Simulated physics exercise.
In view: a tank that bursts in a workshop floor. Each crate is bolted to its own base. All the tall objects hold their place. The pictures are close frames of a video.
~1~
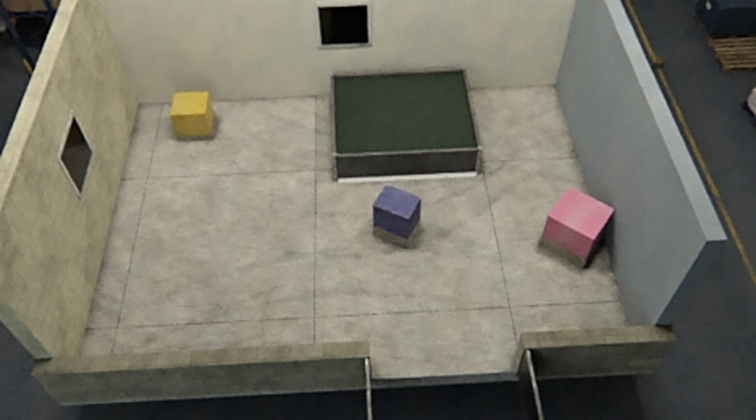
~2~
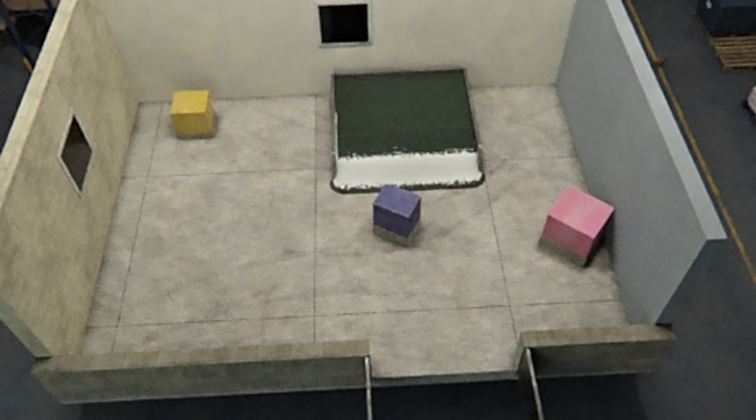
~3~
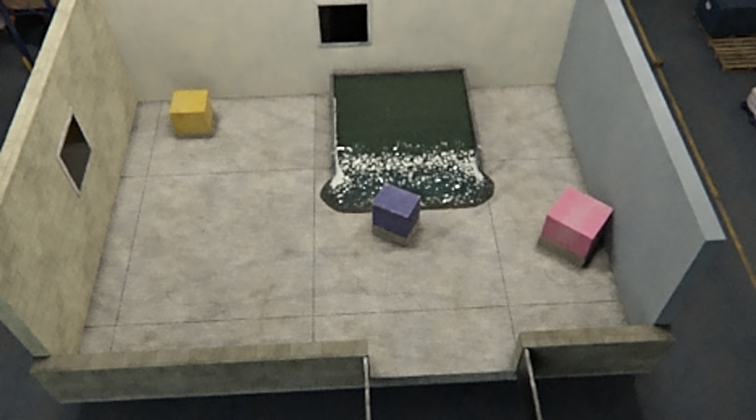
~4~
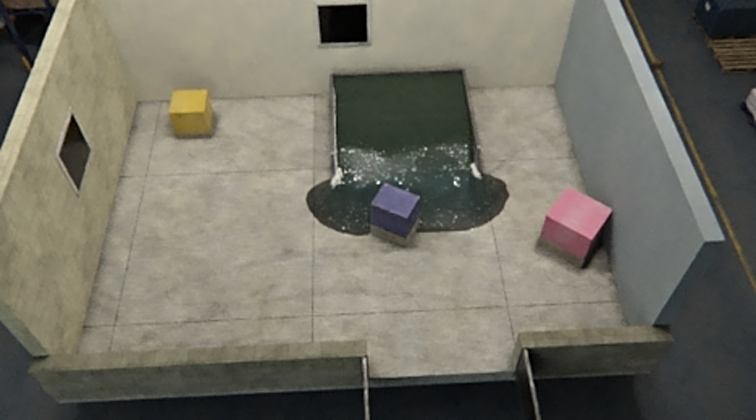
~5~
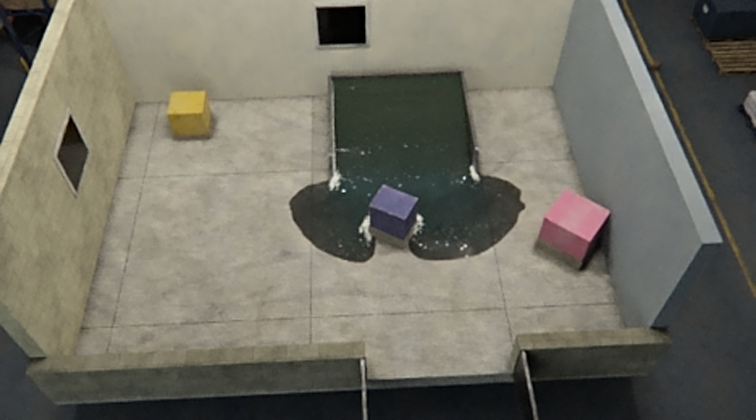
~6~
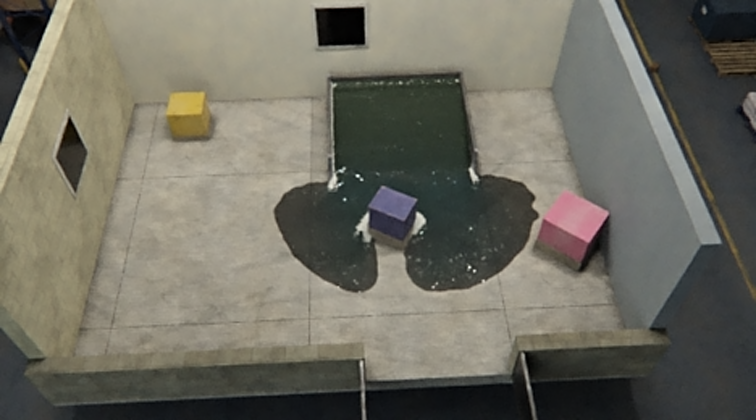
In this clip, dark water pours from the front of an open tank in a walled room and spreads across the pale floor, parting around a purple block into two lobes while yellow and pink blocks stay still.
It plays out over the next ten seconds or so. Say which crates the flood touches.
One by one: The pink crate is soaked; the yellow crate keeps dry; the blue crate is soaked.
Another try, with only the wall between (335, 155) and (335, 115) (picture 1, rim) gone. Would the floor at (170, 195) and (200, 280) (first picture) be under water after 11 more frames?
In turn: Awash, under water.
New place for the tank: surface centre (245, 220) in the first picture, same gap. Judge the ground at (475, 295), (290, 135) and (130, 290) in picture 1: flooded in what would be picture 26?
As listed: Awash, free of water, covered.
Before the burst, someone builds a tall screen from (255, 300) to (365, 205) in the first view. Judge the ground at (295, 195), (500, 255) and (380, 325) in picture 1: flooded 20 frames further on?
In turn: Flooded, covered, flooded.
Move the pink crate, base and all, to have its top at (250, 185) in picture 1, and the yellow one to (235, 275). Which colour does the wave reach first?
First comes the crate marked blue.
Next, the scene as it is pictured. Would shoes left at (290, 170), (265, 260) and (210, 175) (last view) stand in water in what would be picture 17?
In that order: Not flooded, covered, free of water.
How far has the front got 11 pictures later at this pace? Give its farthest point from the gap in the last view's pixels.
Near (156, 376).
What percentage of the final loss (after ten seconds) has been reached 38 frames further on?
Some 75 per cent.
A moment on, water covers 35 % of the floor; the pink crate water round its plinth, the yellow crate not reached, the blue crate water round its plinth.
Next, water covers 45 % of the floor; the pink crate water round its plinth, the yellow crate not reached, the blue crate water round its plinth.
Then, water covers 65 % of the floor; the pink crate water round its plinth, the yellow crate not reached, the blue crate water round its plinth.
Later, water covers 80 % of the floor; the pink crate water round its plinth, the yellow crate water round its plinth, the blue crate water round its plinth.
In the end, water covers 100 % of the floor; the pink crate was topped, the yellow crate stayed above the water, the blue crate was topped.
